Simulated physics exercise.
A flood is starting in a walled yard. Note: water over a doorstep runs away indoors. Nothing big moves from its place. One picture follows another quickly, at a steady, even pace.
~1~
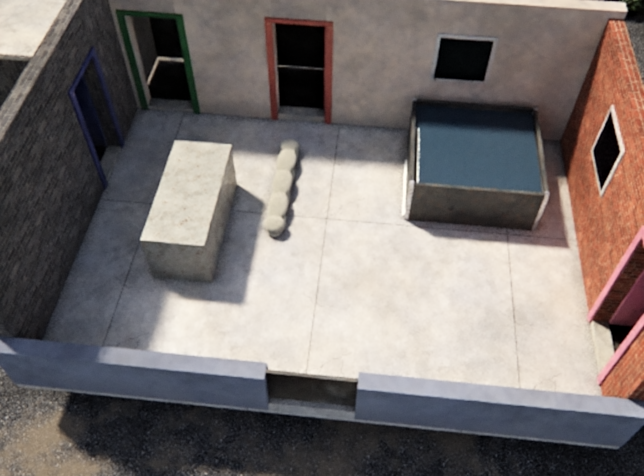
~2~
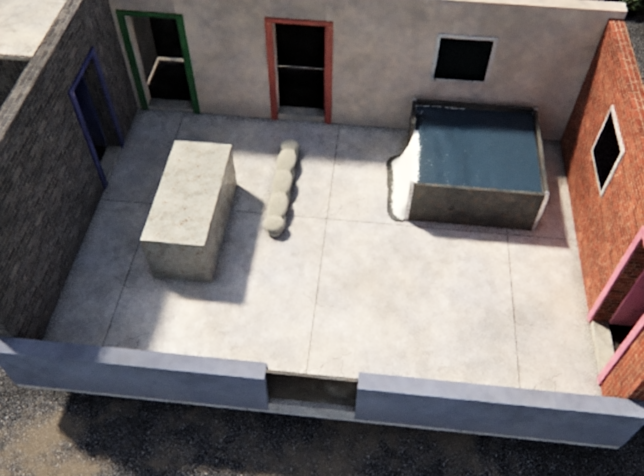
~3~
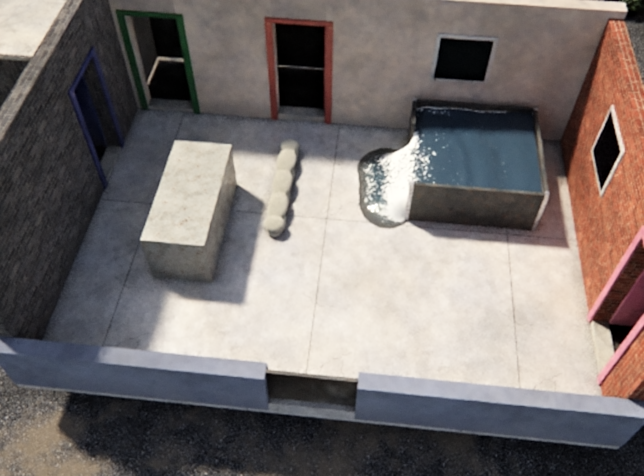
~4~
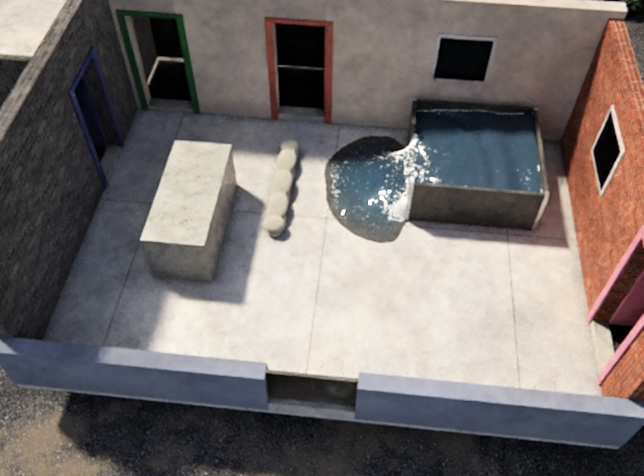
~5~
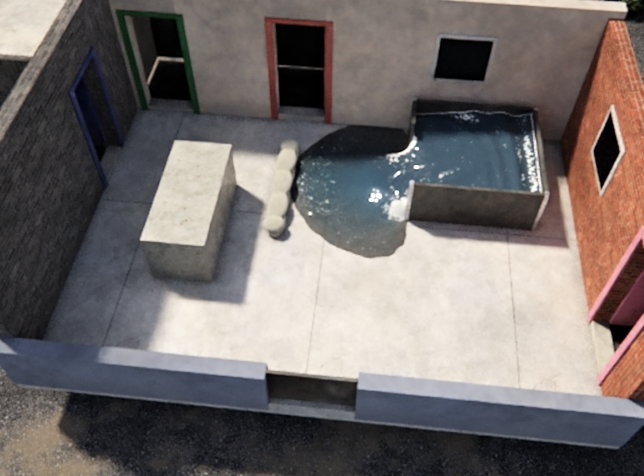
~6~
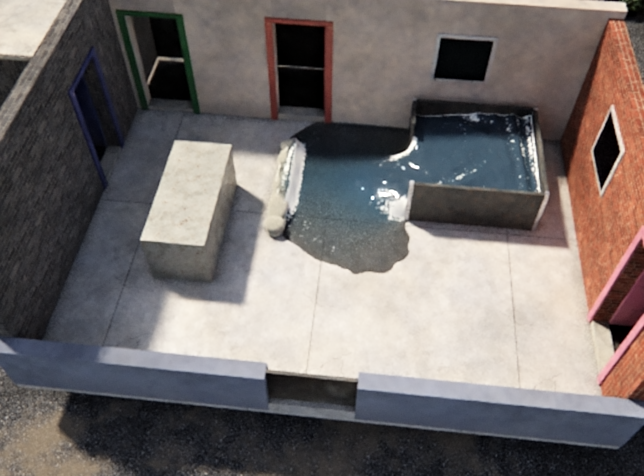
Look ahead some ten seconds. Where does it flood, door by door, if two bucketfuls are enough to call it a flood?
At the green door it floods; at the blue door it floods; at the red door it floods; at the pink door it does not flood.
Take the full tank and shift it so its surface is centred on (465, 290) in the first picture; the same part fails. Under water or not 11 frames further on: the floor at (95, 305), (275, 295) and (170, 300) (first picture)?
Readings in order: Flood; flood; flood.
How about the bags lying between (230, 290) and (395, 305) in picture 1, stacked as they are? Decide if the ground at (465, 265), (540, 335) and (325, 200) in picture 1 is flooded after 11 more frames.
First spot spared, second spared, third inundated.
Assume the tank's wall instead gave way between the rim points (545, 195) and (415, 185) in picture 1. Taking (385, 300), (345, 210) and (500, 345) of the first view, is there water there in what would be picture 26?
The first spot is soaked, the second spared and the third soaked.
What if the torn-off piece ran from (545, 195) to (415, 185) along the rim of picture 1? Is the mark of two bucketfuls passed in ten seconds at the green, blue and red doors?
Green: Crosses the line; blue: Falls short; red: Falls short.
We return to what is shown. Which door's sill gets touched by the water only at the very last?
The door marked pink.
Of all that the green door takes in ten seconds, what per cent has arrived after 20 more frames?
My estimate is close to 5 per cent.
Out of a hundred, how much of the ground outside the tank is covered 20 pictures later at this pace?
About 60 percent.
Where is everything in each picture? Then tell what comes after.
The first picture shows still water in the open tank at (476, 148).
In the second picture, water pours out at (411, 175) and has run to (402, 220).
In the third picture, the front is at (368, 158), out from the gap at (411, 177).
In the fourth picture, water pours out at (410, 179) and has run to (330, 167).
In the fifth picture, the front is at (297, 165), out from the gap at (410, 179).
In the sixth picture, water pours out at (410, 179) and has run to (291, 143).
A moment on, water covers 30 % of the floor; the green door not reached, the blue door not reached, the red door under two buckets in, the pink door not reached.
Next, water covers 45 % of the floor; the green door wet at the sill, nothing in, the blue door not reached, the red door over two buckets in, the pink door not reached.
Then, water covers 60 % of the floor; the green door under two buckets in, the blue door under two buckets in, the red door far over two buckets in, the pink door not reached.
Later, water covers 85 % of the floor; the green door over two buckets in, the blue door over two buckets in, the red door far over two buckets in, the pink door wet at the sill, nothing in.
In the end, water covers 95 % of the floor; the green door over two buckets in, the blue door far over two buckets in, the red door far over two buckets in, the pink door under two buckets in.
